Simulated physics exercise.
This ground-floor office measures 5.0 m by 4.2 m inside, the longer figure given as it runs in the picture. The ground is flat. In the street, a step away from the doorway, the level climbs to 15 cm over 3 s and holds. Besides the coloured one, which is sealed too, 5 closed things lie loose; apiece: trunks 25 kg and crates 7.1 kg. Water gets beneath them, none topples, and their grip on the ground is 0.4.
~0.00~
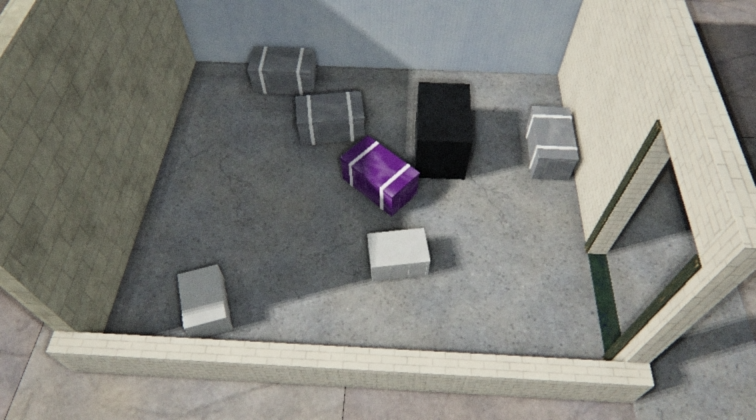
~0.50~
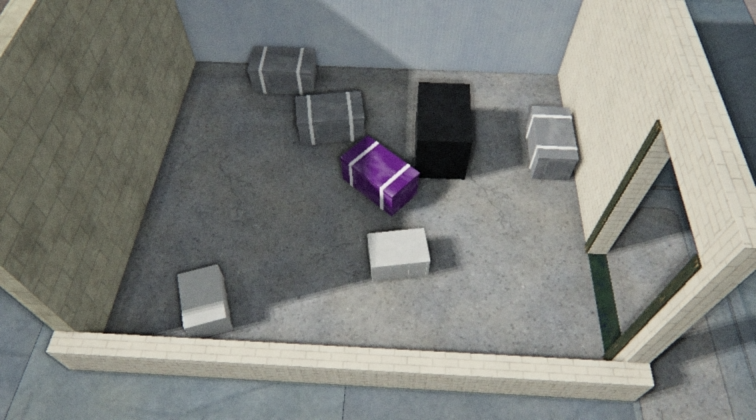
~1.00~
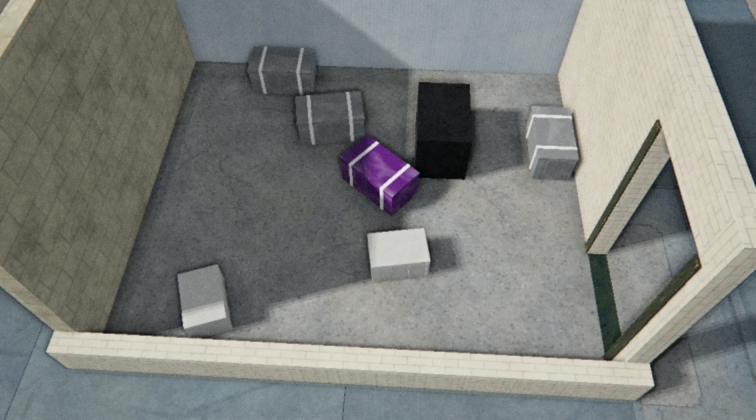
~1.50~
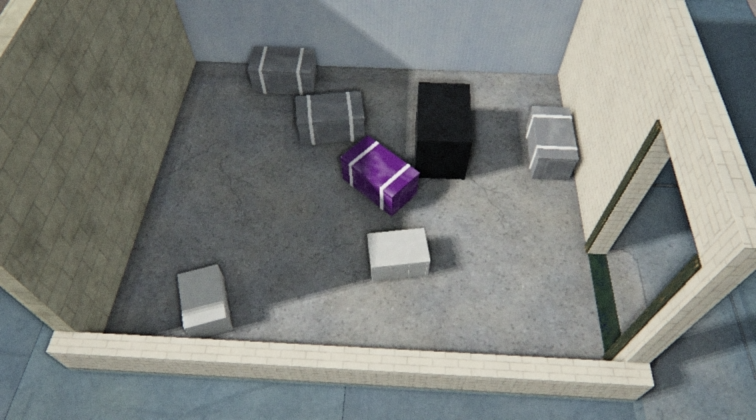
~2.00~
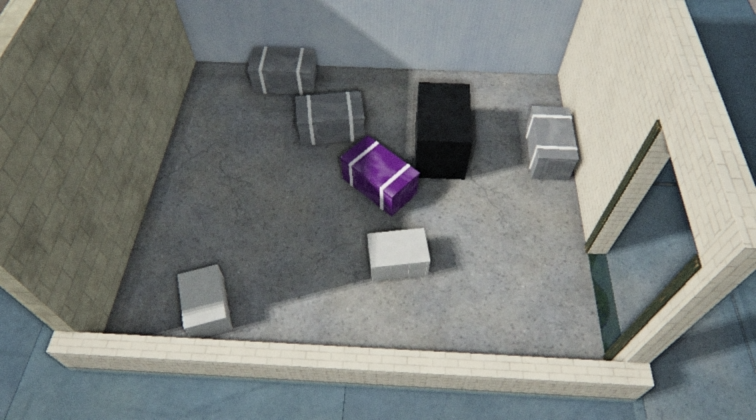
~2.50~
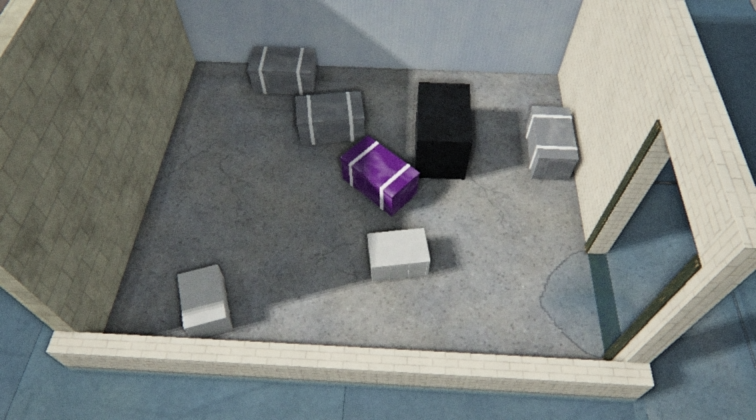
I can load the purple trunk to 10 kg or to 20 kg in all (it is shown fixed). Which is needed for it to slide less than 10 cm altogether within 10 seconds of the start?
Verdict: Only the higher weight holds it.
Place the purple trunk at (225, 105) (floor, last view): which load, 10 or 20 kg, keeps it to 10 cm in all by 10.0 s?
Neither holds.
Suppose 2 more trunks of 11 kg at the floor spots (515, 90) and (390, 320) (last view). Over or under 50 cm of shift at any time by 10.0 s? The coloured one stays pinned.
In that order: Under, more.
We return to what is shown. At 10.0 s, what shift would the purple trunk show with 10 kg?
About 80 cm.
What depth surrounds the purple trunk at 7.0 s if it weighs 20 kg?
About 2 cm.
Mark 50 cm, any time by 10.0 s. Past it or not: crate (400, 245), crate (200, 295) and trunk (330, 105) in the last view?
In that order: More, over, short of it.
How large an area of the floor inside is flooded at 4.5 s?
About 5.5 m2.
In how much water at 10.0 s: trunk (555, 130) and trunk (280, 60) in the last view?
Roughly 1 and 3 cm.
After 3.5 s the purple trunk would be 0 cm from its start with 10 kg and 0 cm from its start with 20 kg; 0 cm of water round it then.
After 4.5 s the purple trunk would be 0 cm from its start with 10 kg and 0 cm from its start with 20 kg; 1 cm of water round it then.
After 7.0 s the purple trunk would be 25 cm from its start with 10 kg and 0 cm from its start with 20 kg; 2 cm of water round it then.
After 10.0 s the purple trunk would be 75 cm from its start with 10 kg and 0 cm from its start with 20 kg; 3 cm of water round it then.
